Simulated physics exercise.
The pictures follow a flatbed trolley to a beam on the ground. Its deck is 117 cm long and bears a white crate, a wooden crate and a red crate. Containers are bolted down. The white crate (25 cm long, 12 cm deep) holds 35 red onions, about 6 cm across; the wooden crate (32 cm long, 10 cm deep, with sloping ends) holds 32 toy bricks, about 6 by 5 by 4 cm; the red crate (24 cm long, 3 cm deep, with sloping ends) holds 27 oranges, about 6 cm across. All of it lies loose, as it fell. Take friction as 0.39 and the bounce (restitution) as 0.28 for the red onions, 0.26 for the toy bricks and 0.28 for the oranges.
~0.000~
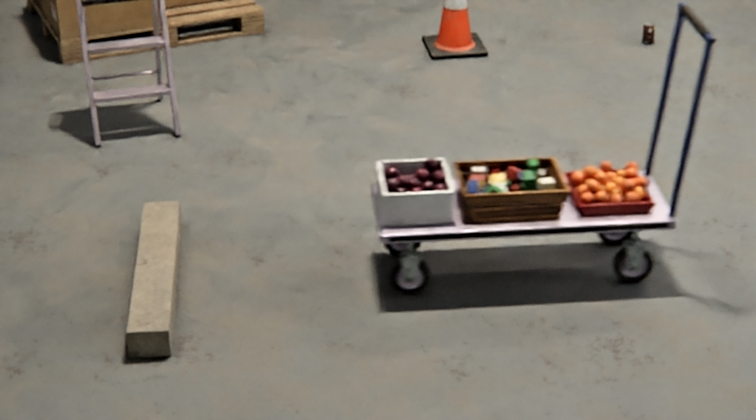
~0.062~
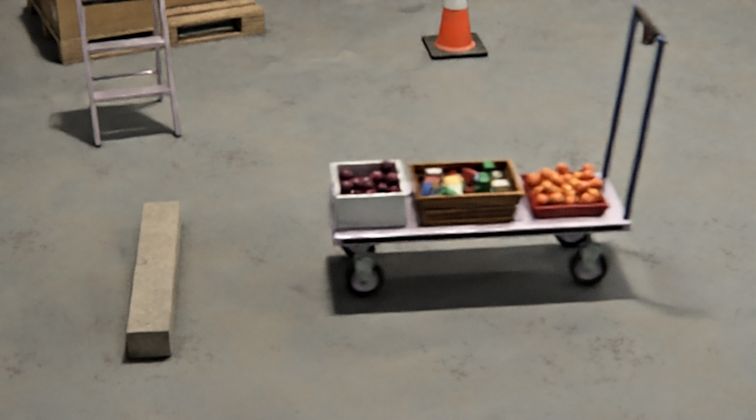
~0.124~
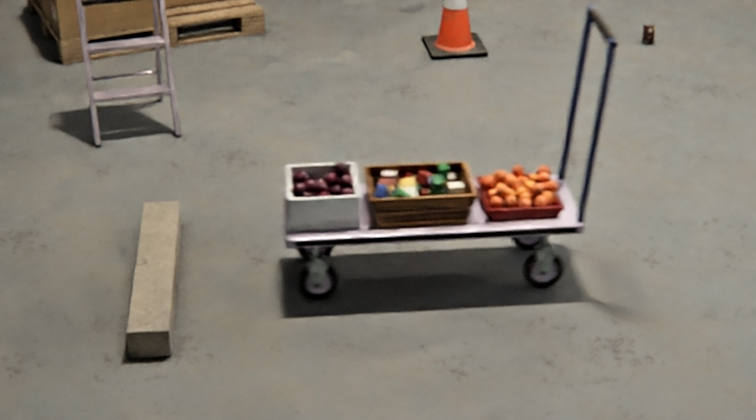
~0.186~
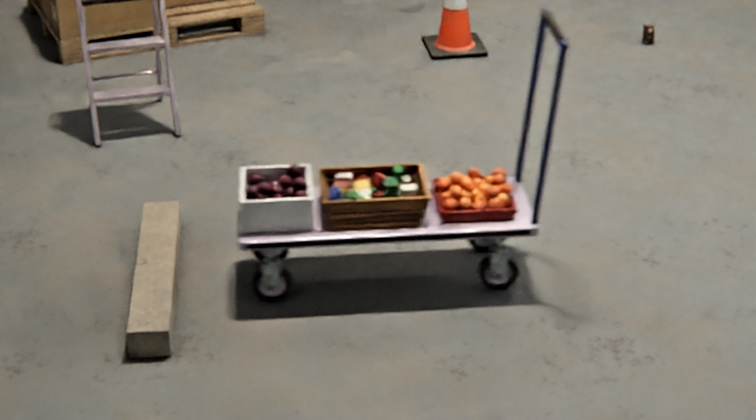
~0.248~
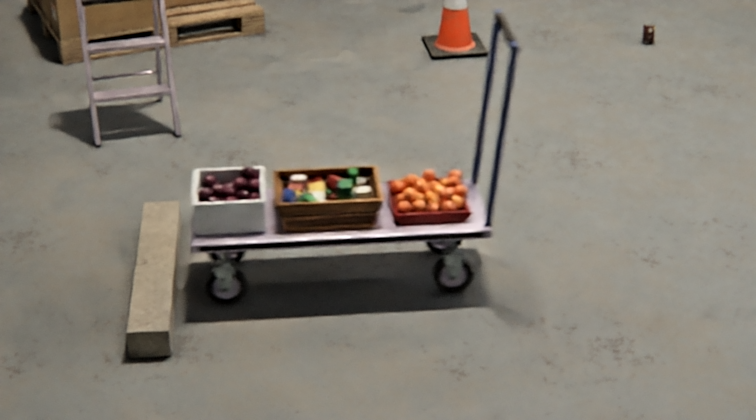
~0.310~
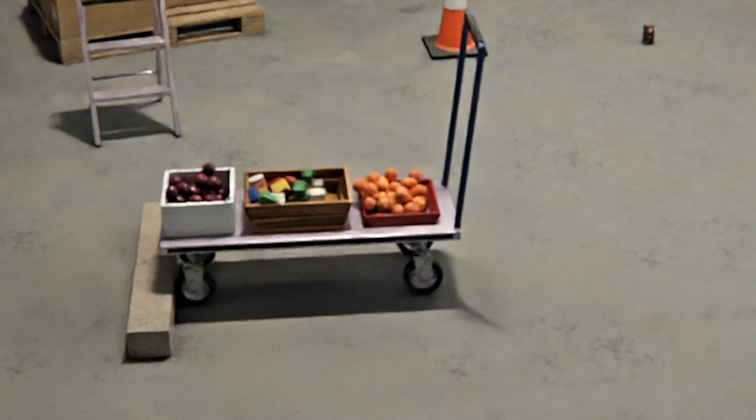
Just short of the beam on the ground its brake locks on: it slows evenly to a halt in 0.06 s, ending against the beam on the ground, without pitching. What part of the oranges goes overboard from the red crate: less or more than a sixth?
Out of the red crate go more than one in six of the oranges.
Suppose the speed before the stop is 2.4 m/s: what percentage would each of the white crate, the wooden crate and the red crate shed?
Then white crate 10, wooden crate 0, red crate 30 per cent.
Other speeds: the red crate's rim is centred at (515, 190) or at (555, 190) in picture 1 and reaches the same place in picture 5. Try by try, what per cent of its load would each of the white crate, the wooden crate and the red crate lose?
White crate 0 then 10, wooden crate 0 then 0, red crate 20 then 30 per cent.
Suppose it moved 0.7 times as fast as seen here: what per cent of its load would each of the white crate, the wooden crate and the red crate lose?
In that case white crate 0, wooden crate 0, red crate 30 per cent.
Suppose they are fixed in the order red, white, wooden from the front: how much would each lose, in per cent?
Then white crate 10, wooden crate 0, red crate 70 per cent.
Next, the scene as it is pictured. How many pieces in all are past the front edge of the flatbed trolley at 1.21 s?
Some 6 pieces.
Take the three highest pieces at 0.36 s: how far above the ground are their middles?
Some 48 cm up.
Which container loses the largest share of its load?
The red crate.
After 0.36 s, the white crate has all 35, the wooden crate has all 32 and the red crate is down by 8 of 27.
After 0.48 s, the white crate is down by 5 of 35, the wooden crate is down by 2 of 32 and the red crate is down by 11 of 27.
After 0.71 s, the white crate is down by 5 of 35, the wooden crate is down by 2 of 32 and the red crate is down by 13 of 27.
Outcome (at 1.21 s), the white crate is down by 5 of 35, the wooden crate is down by 2 of 32 and the red crate is down by 12 of 27. Asked share, 12 of 27, 44 per cent.
